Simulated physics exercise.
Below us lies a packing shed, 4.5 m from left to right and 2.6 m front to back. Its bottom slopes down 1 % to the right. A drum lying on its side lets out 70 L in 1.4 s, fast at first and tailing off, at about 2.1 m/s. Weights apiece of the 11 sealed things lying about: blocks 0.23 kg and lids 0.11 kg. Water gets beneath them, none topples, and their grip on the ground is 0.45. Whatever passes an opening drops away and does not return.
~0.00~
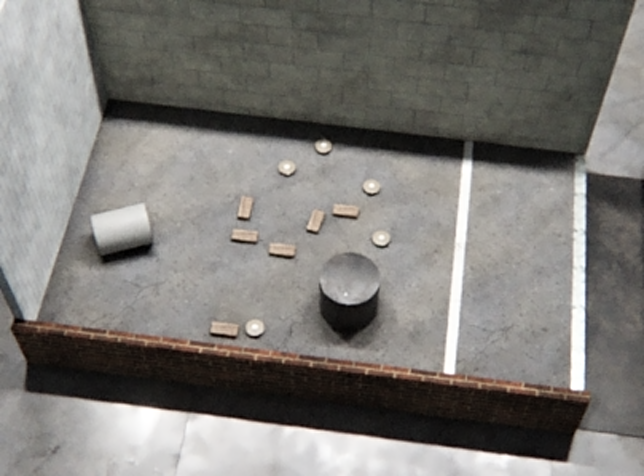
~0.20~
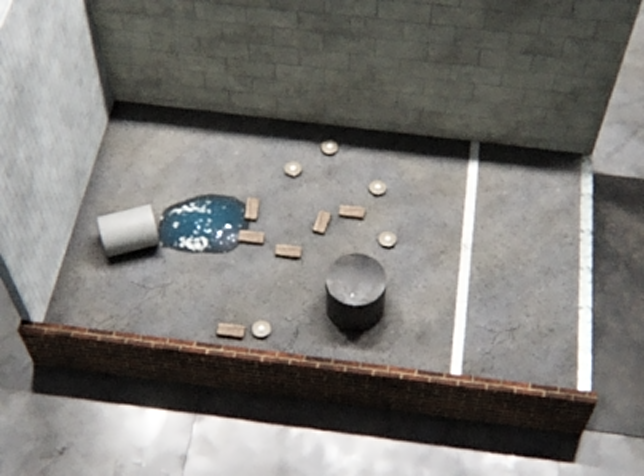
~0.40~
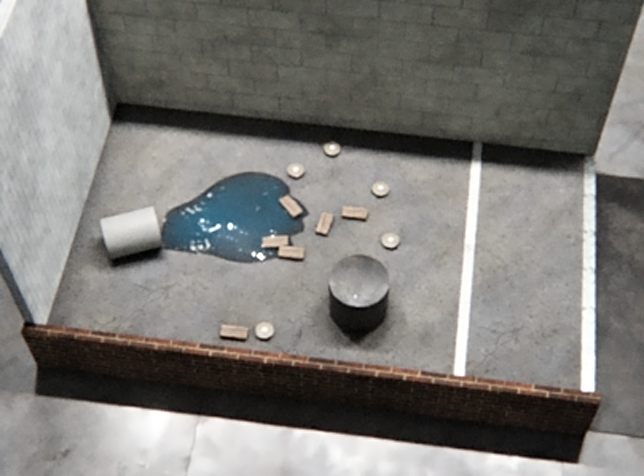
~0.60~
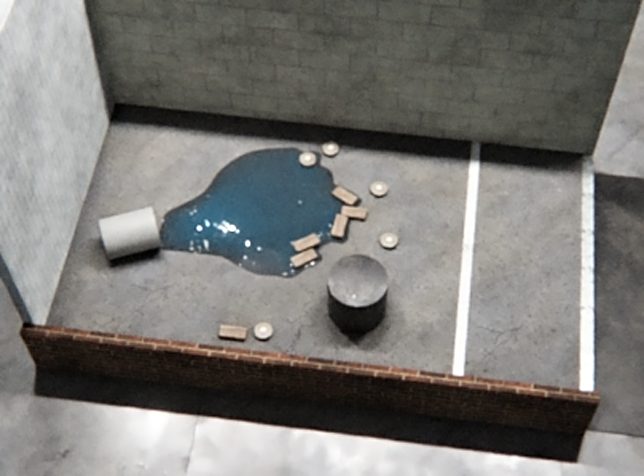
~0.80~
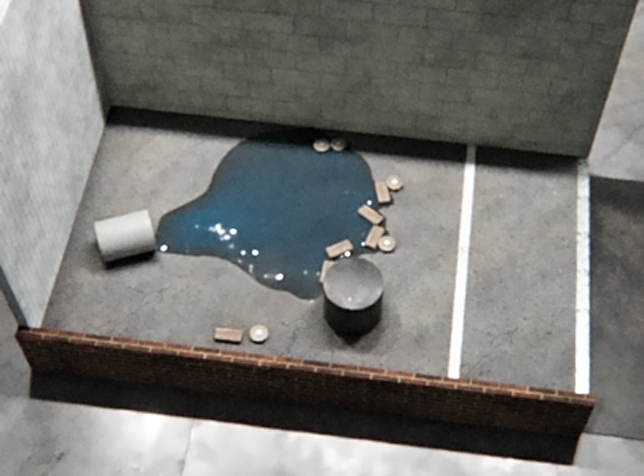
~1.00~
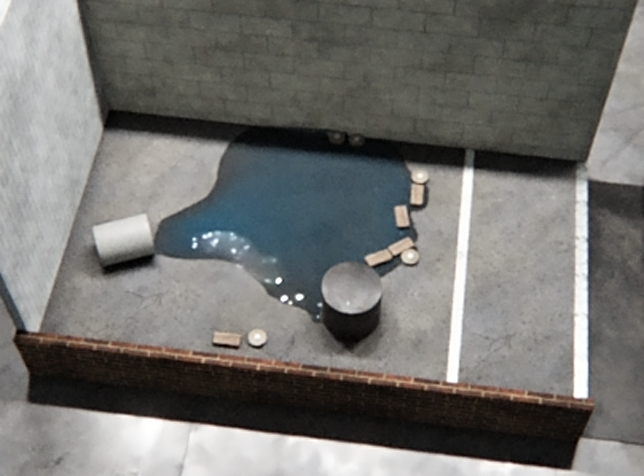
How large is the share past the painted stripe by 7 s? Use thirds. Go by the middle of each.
Share: Two thirds or above.
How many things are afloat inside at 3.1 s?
0 of them.
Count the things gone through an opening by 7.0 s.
8 of them.
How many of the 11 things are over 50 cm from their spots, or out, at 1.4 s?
I count 9.
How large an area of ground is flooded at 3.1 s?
Roughly 3.0 m2.
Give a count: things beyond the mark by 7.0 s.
9 of them.
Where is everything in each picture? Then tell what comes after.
A block at (245, 207) rests on the ground; a block at (245, 235) rests on the ground; water covers 0.0 m2; 0 of 11 have shifted, in the first picture.
A block at (252, 208), on the bottom; a block at (251, 236) rests on the ground; water covers 0.4 m2; 0 of 11 have shifted, in the second picture.
A block at (291, 206) rests on the ground, 33 cm from its start; a block at (275, 242) rests on the ground, 19 cm from its start; 0.8 m2 under water; 2 of 11 have shifted, in the third picture.
A block at (345, 195), on the bottom, 85 cm from its start; a block at (306, 243), afloat, 48 cm from its start; 1.5 m2 under water; 5 of 11 have shifted, in the fourth picture.
A block at (383, 192) rests on the ground, 124 cm from its start; a block at (339, 248), afloat, 81 cm from its start; water covers 2.3 m2; 8 of 11 have shifted, in the fifth picture.
A block at (417, 194) rests on the ground, 157 cm from its start; a block at (379, 257), afloat, 117 cm from its start; 3.1 m2 under water; 9 of 11 have shifted, in the sixth picture.
After 1.4 s 5 of 11 are over the mark; 3 afloat.
After 3.1 s 9 of 11 are over the mark; 0 afloat.
After 4.9 s 9 of 11 are over the mark; 0 afloat.
After 7.0 s 9 of 11 are over the mark; 0 afloat.
